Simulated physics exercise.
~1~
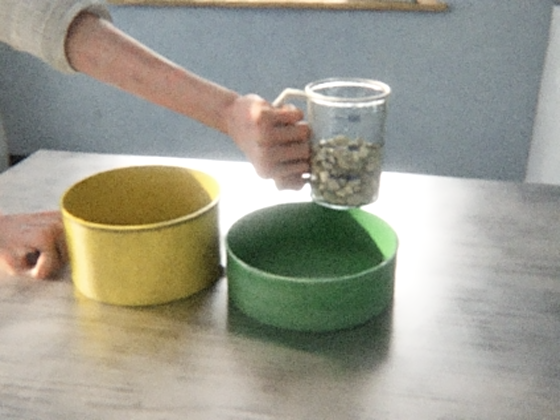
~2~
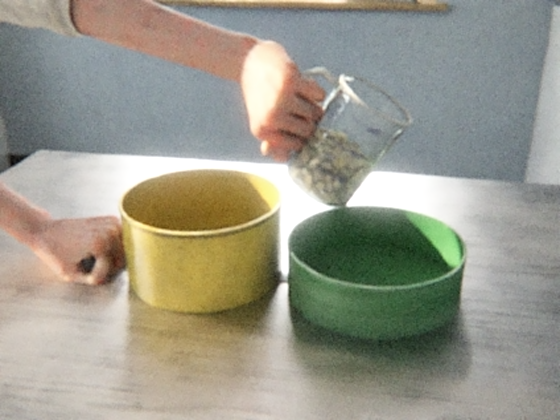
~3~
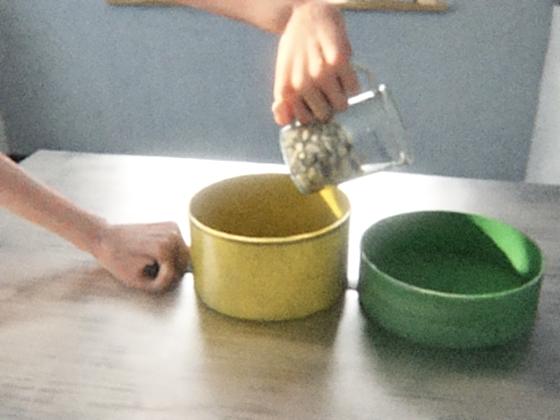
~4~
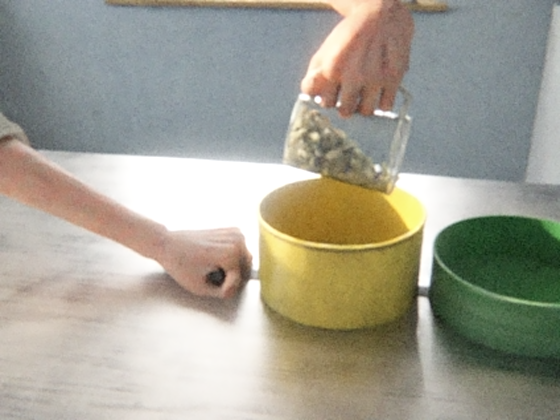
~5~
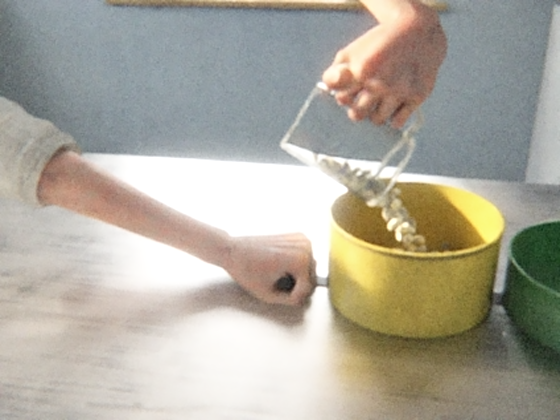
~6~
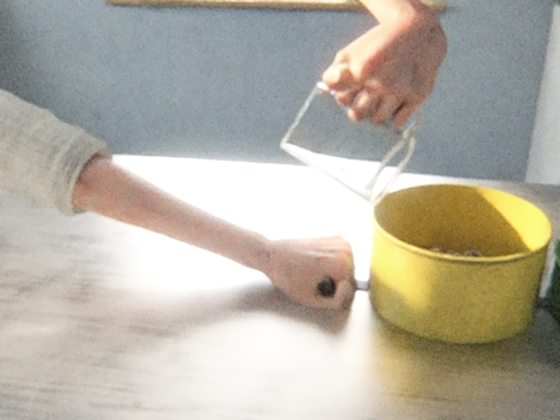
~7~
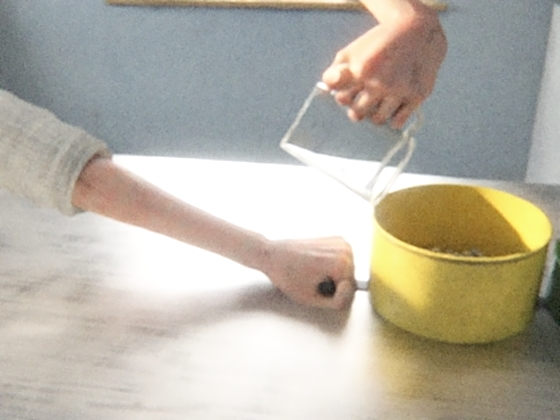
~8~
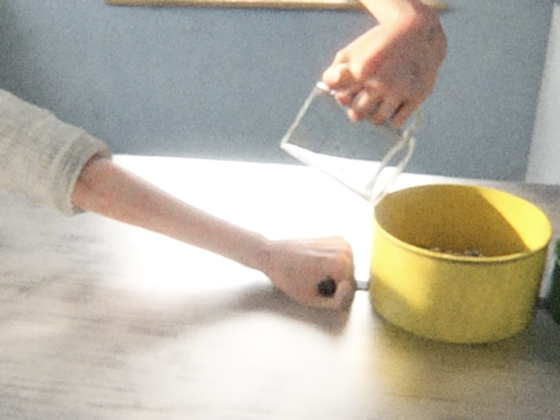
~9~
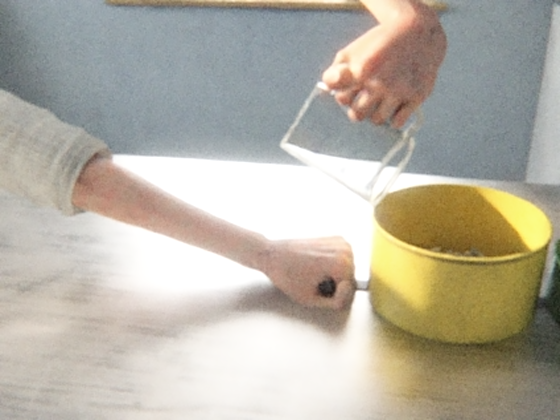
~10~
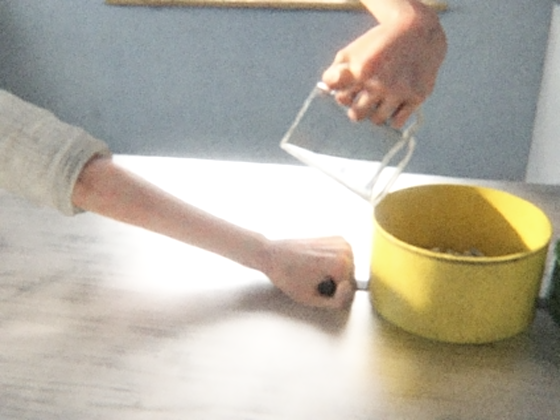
A hand tips a clear jug of white beans while another hand slides a joined yellow pot and green pot to the right across a table; the beans pour into the yellow pot, and the emptied jug stays tilted above it as everything rests.
